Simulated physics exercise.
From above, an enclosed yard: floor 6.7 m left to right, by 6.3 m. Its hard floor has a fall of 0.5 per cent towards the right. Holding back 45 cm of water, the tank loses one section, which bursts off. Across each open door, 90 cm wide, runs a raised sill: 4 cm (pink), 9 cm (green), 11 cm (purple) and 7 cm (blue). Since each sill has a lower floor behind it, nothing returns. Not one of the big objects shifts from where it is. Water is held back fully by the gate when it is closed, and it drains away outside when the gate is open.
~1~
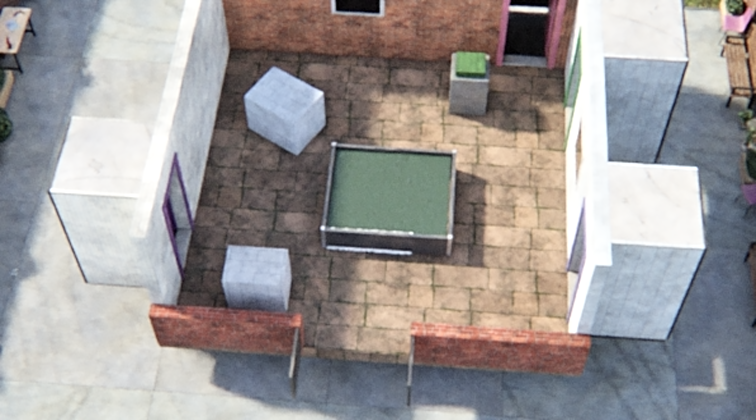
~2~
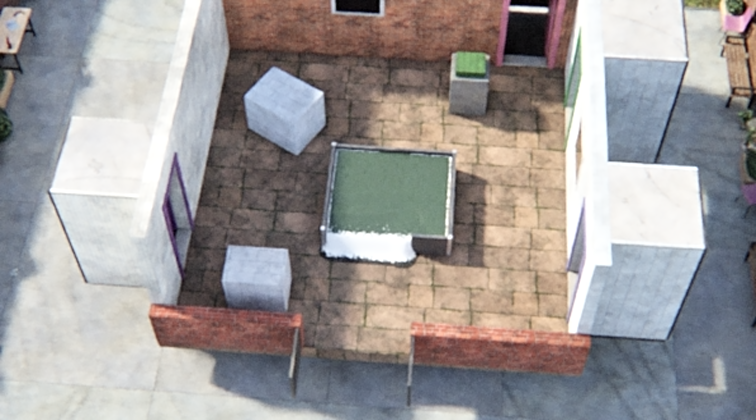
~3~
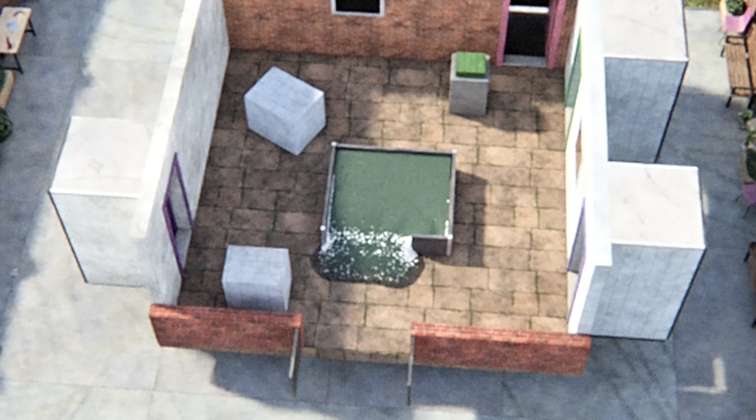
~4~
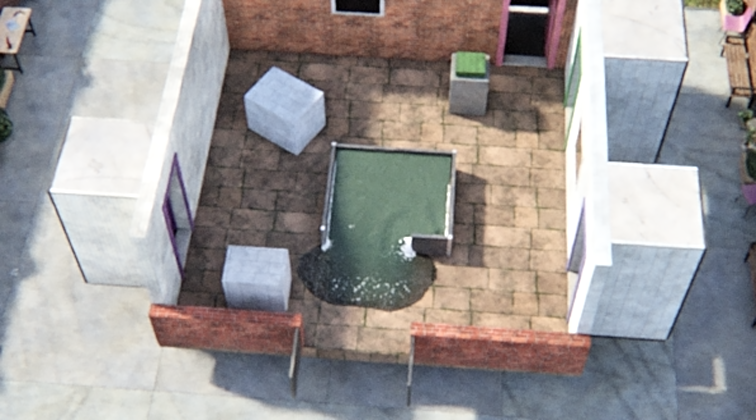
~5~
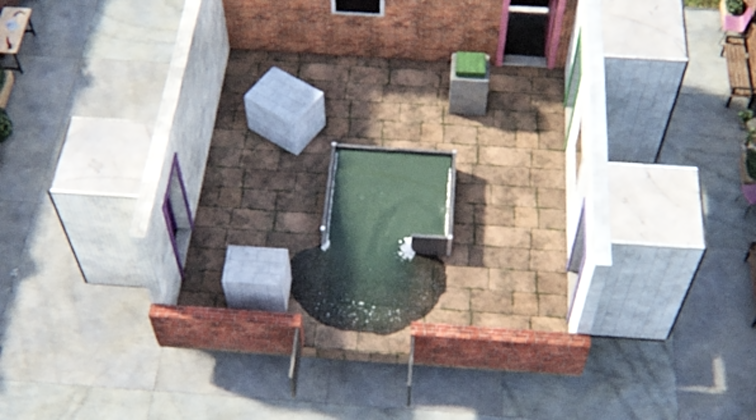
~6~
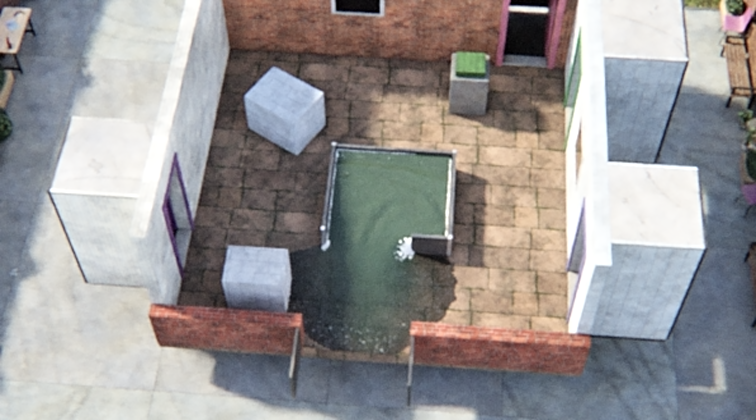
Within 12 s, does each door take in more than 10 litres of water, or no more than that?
In order: The pink door undershoots the limit; the green door undershoots the limit; the purple door undershoots the limit; the blue door undershoots the limit.
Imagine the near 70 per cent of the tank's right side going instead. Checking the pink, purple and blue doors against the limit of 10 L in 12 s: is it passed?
Door by door - pink: Out of bounds, purple: Within bounds, blue: Out of bounds.
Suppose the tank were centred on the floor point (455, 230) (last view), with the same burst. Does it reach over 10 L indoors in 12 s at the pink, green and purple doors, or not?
Checking the limit: Pink is beyond it, green is within it and purple is within it.
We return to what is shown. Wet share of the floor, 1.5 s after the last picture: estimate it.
Some 20 per cent of the floor is wet.
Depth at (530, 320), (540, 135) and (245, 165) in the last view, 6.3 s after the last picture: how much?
3, 0 and 2 cm.
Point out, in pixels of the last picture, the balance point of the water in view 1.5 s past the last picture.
It lies at roughly (376, 242) in pixels.
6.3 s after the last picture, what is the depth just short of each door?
You'd get pink at 0 cm, green at 0 cm, purple at 2 cm, and blue at 4 cm.
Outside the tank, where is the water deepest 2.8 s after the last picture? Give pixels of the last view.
About (173, 325).
Then, 0.7 s after the last picture water covers 15 % of the floor and is deepest (22 cm) near (351, 256); pink door not reached, green door not reached, purple door not reached, blue door not reached.
Then, 1.5 s after the last picture water covers 20 % of the floor and is deepest (25 cm) near (289, 334); pink door not reached, green door not reached, purple door not reached, blue door not reached.
Then, 2.8 s after the last picture water covers 25 % of the floor and is deepest (18 cm) near (173, 325); pink door not reached, green door not reached, purple door 6 cm at the sill, 0 L in, blue door 5 cm at the sill, 0 L in.
Then, 6.3 s after the last picture water covers 45 % of the floor and is deepest (6 cm) near (184, 326); pink door not reached, green door not reached, purple door 2 cm at the sill, 0 L in, blue door 4 cm at the sill, 0 L in.
Then, 11.3 s after the last picture water covers 55 % of the floor and is deepest (4 cm) near (557, 353); pink door not reached, green door 2 cm at the sill, 0 L in, purple door 1 cm at the sill, 0 L in, blue door 3 cm at the sill, 0 L in.
